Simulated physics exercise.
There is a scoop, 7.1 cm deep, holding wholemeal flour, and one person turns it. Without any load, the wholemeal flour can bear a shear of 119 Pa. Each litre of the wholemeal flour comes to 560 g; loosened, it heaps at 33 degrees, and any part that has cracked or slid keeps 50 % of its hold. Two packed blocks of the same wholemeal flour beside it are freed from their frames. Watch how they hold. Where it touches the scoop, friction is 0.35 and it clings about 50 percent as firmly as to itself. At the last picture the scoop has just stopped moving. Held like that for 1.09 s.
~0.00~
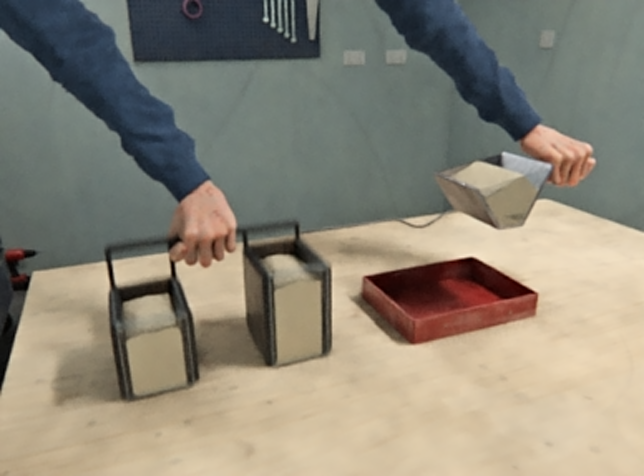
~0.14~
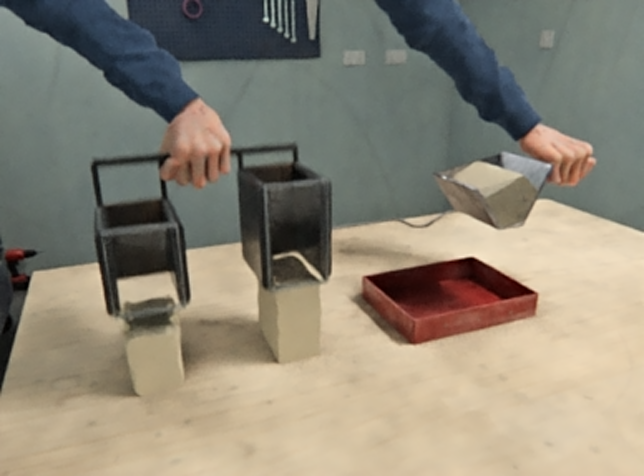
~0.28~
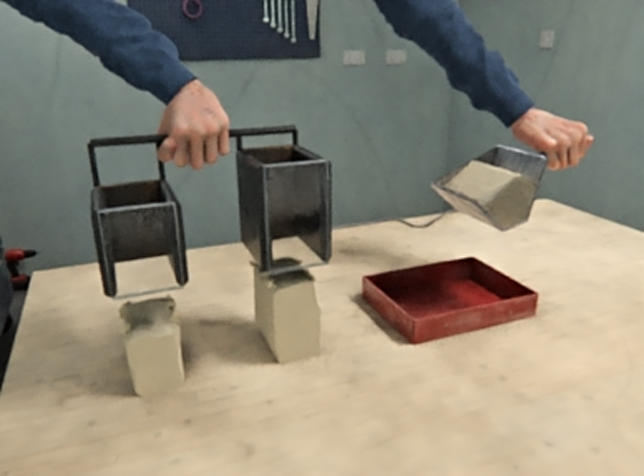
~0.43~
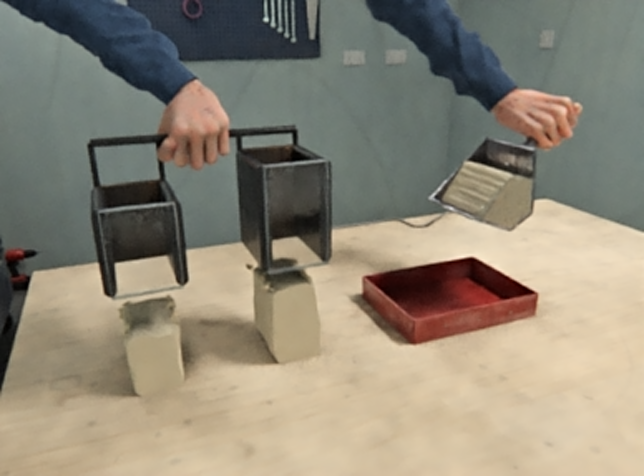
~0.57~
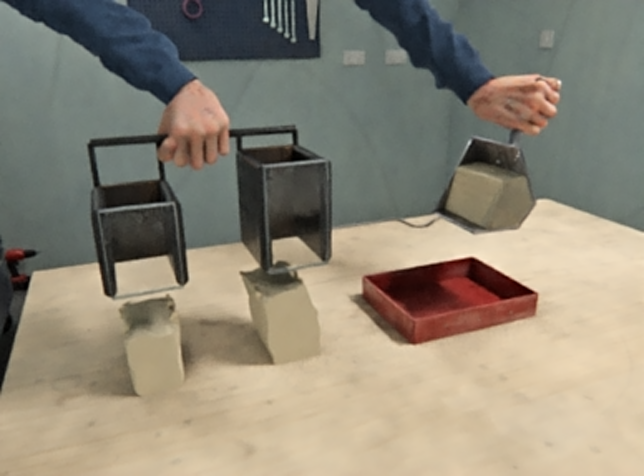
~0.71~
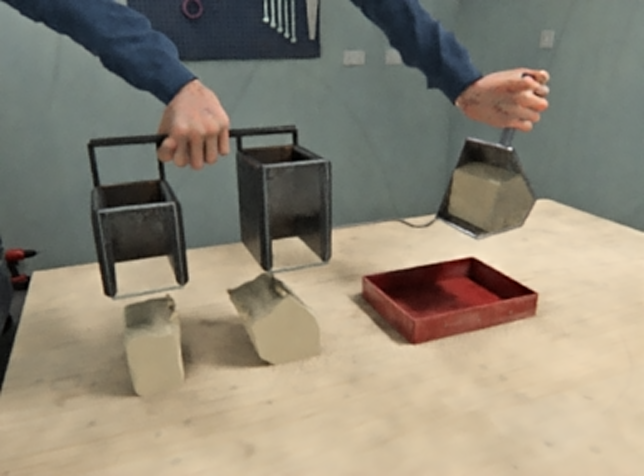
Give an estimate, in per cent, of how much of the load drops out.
I would put it at about 0 % of the load.
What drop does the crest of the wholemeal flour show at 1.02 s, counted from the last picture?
I'd put it at close to 0.0 cm.
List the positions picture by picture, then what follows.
The first picture shows lip at (479, 189), tilt 0 degrees; crest of the wholemeal flour at (526, 176); block heights 9.6 cm, 13 cm (left to right).
The second picture shows lip at (479, 189), tilt 0 degrees; crest of the wholemeal flour at (526, 176); block heights 9.5 cm, 13 cm (left to right).
The third picture shows lip at (475, 200), tilt 13 degrees; crest of the wholemeal flour at (521, 175); block heights 9.5 cm, 13 cm (left to right).
The fourth picture shows lip at (473, 216), tilt 33 degrees; crest of the wholemeal flour at (513, 177); block heights 9.5 cm, 13 cm (left to right).
The fifth picture shows lip at (476, 231), tilt 52 degrees; crest of the wholemeal flour at (521, 177); block heights 9.5 cm, 12 cm (left to right).
The sixth picture shows lip at (478, 236), tilt 61 degrees; crest of the wholemeal flour at (521, 176); block heights 9.5 cm, 11 cm (left to right).
After 0.85 s, the scoop is at 61 degrees and 0 % has left it.
After 1.02 s, the scoop is at 61 degrees and 0 % has left it.
After 1.19 s, the scoop is at 61 degrees and 0 % has left it.
After 1.36 s, the scoop is at 61 degrees and 0 % has left it.
After 1.47 s, the scoop is at 61 degrees and 0 % has left it.
